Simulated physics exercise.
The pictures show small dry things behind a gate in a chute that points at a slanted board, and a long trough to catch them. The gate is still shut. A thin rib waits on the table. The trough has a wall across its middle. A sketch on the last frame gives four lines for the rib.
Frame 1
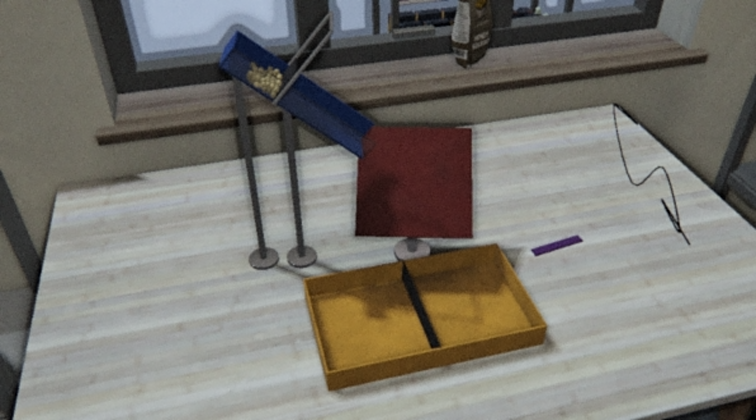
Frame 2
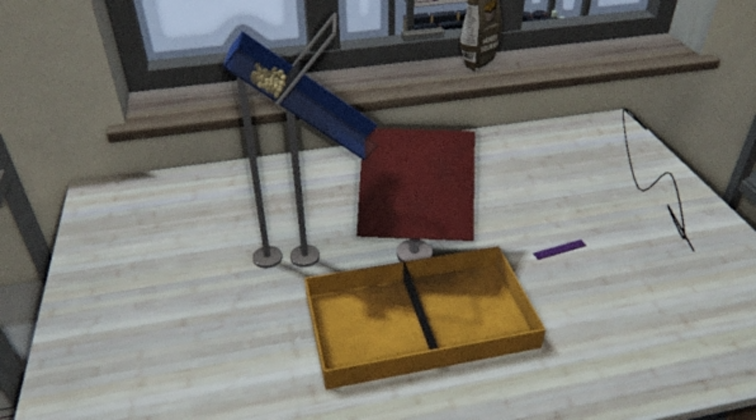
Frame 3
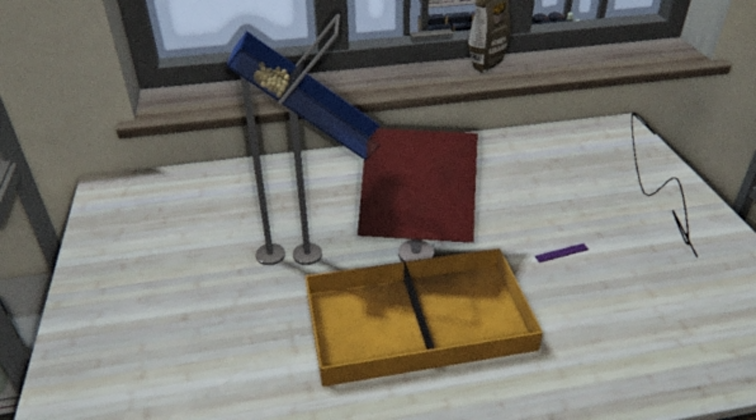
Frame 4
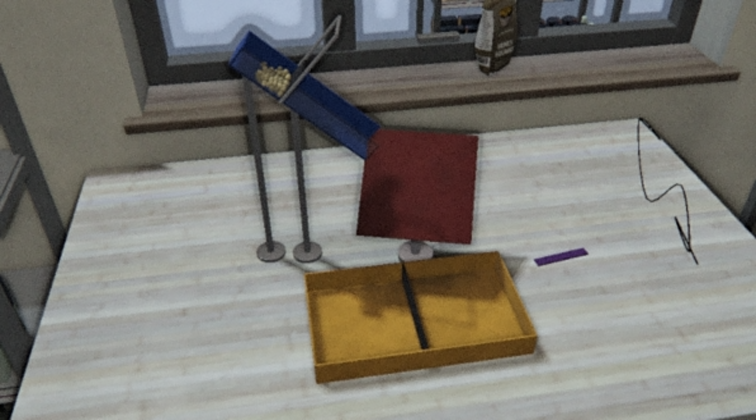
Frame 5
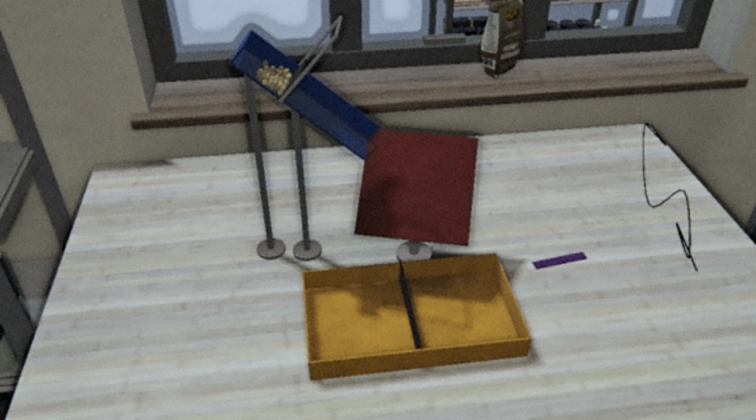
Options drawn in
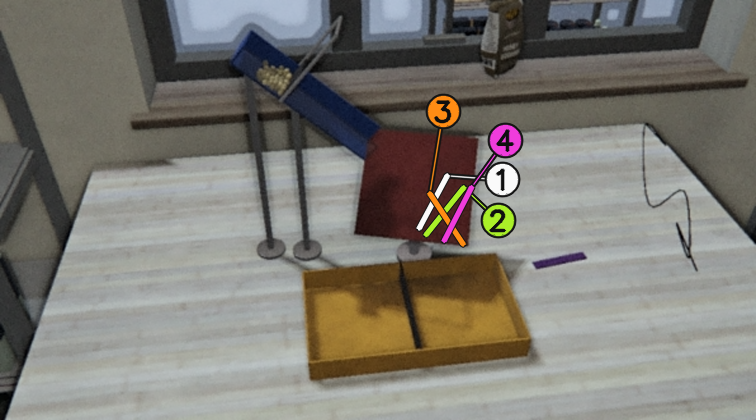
In this clip, a blue chute holding pale beans behind a gate slopes toward a tilted dark red board above a divided yellow trough, with a purple strip nearby; the view shifts slightly while the objects stay still.
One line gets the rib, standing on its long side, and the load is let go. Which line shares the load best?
2 is best.
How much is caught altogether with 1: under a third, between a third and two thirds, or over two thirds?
Line 1 gives over two thirds.
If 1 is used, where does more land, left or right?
More lands on the left.
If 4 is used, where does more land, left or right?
Right.
On the marked copy, line 1 from (447, 175) to (419, 228); line 2 from (463, 187) to (426, 234); line 3 from (429, 193) to (463, 244); line 4 from (471, 187) to (444, 240).
Choosing 1, of what is caught, the larger part in the left half, roughly a quarter in the right.
Choosing 2, of what is caught, roughly half in the left half, roughly half in the right.
Choosing 3, of what is caught, about a tenth in the left half, the larger part in the right.
Choosing 4, of what is caught, roughly a quarter in the left half, the larger part in the right.
